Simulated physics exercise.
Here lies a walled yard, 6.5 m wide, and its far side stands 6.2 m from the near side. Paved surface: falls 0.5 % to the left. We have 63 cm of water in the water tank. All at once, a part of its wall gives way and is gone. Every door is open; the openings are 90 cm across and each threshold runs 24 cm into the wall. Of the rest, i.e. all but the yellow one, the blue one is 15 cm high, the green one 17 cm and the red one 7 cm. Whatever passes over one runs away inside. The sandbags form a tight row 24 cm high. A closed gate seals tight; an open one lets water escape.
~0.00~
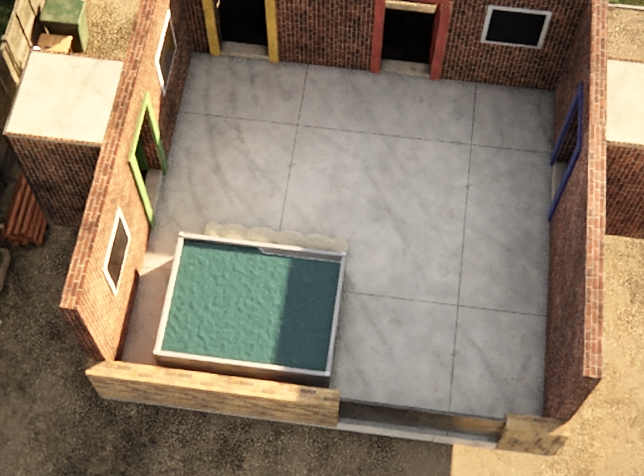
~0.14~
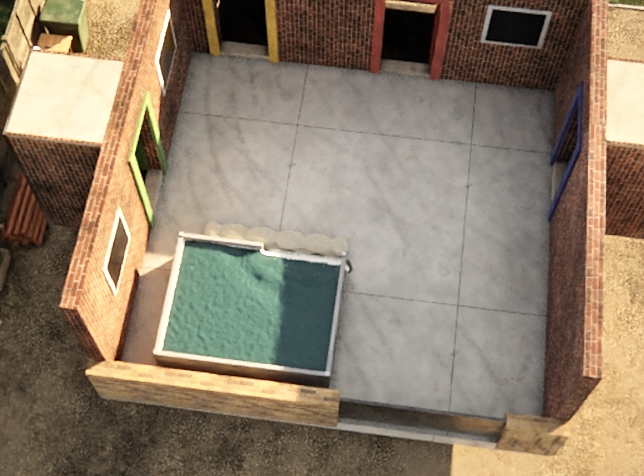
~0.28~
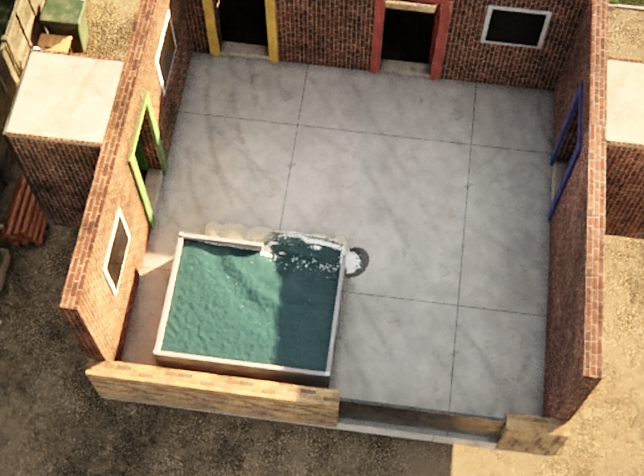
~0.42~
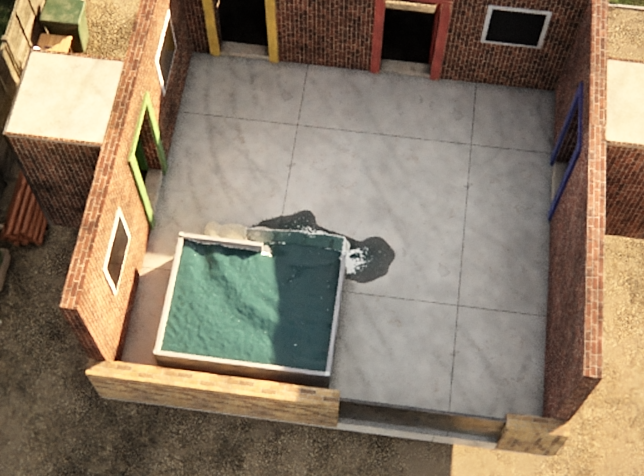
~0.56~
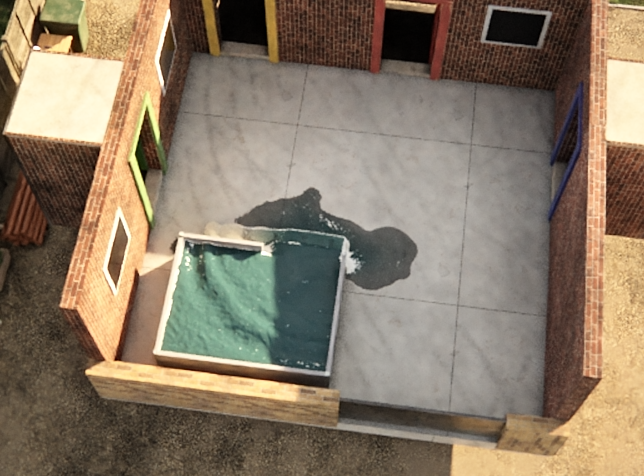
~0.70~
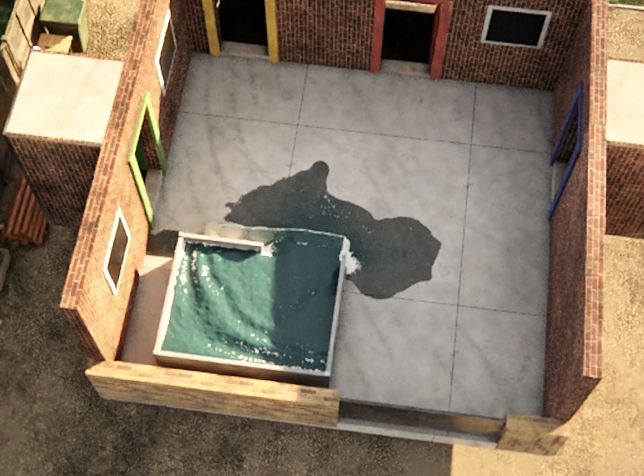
The footage shows a walled yard with a tank of still green water near the front left, until part of its far wall gives way and water pours out, spreading a dark, widening wet patch across the paved floor.
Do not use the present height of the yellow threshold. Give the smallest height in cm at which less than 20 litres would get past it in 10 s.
Close to 8.5 cm is just enough.
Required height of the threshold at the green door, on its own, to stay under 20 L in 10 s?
Green - roughly 10.5 cm.
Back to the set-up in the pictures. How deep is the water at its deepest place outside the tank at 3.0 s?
39 cm.
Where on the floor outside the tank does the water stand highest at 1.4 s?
Near pixel (324, 263).
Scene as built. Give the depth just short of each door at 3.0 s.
Depths in cm - yellow: 11, blue: 8, green: 10, red: 12.
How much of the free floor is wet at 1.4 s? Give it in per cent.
About 35 per cent.
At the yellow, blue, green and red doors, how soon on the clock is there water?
Door yellow: 2.2 seconds; door blue: 2.2 seconds; door green: 1.2 seconds; door red: 2.2 seconds.
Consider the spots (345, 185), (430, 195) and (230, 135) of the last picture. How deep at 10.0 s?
I'd read roughly 7, 5 and 3 cm there.
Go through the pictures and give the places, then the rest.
Still water, 63 cm deep, in the water tank at (252, 304); the yellow door at (241, 22) is dry, in the first picture.
The gap is on the far side, the front 0.2 m out at a hidden place; the back of the water tank holds 63 cm, in the second picture.
The gap is on the far side, the front 0.5 m out at a hidden place; the back of the water tank holds 63 cm, in the third picture.
Water pours out on the far side and has run 1.1 m, to a hidden place; about 8 cm deep outside, 63 cm at the back, in the fourth picture.
The front is at (178, 246), 1.5 m from the gap on the far side; 2.5 m2 of floor is wet, 62 cm left at the back, in the fifth picture.
The front is at (149, 242), 1.9 m from the gap on the far side; 3.6 m2 of floor is wet, 55 cm left at the back; 2.7 m in a straight line remain to the yellow door at (241, 22), in the sixth picture.
After 1.4 s water covers 35 % of the floor, deepest (52 cm) near (324, 263); it has not reached the yellow door.
After 3.0 s water covers 75 % of the floor, deepest (39 cm) near (291, 259); 11 cm at the yellow door, 1 litre in over its 9 cm threshold.
After 10.0 s water covers 95 % of the floor, deepest (24 cm) near (291, 259); 7 cm at the yellow door, 15 litres in over its 9 cm threshold.
At the yellow door as built, the water arrived by 2.3 s and peaked near 13 cm at 4.4 s.
With a threshold of 7 cm, 33 litres would have come in within the 10 s; with 9.5 cm, 12 litres. So under 20 litres takes about 8.5 cm.
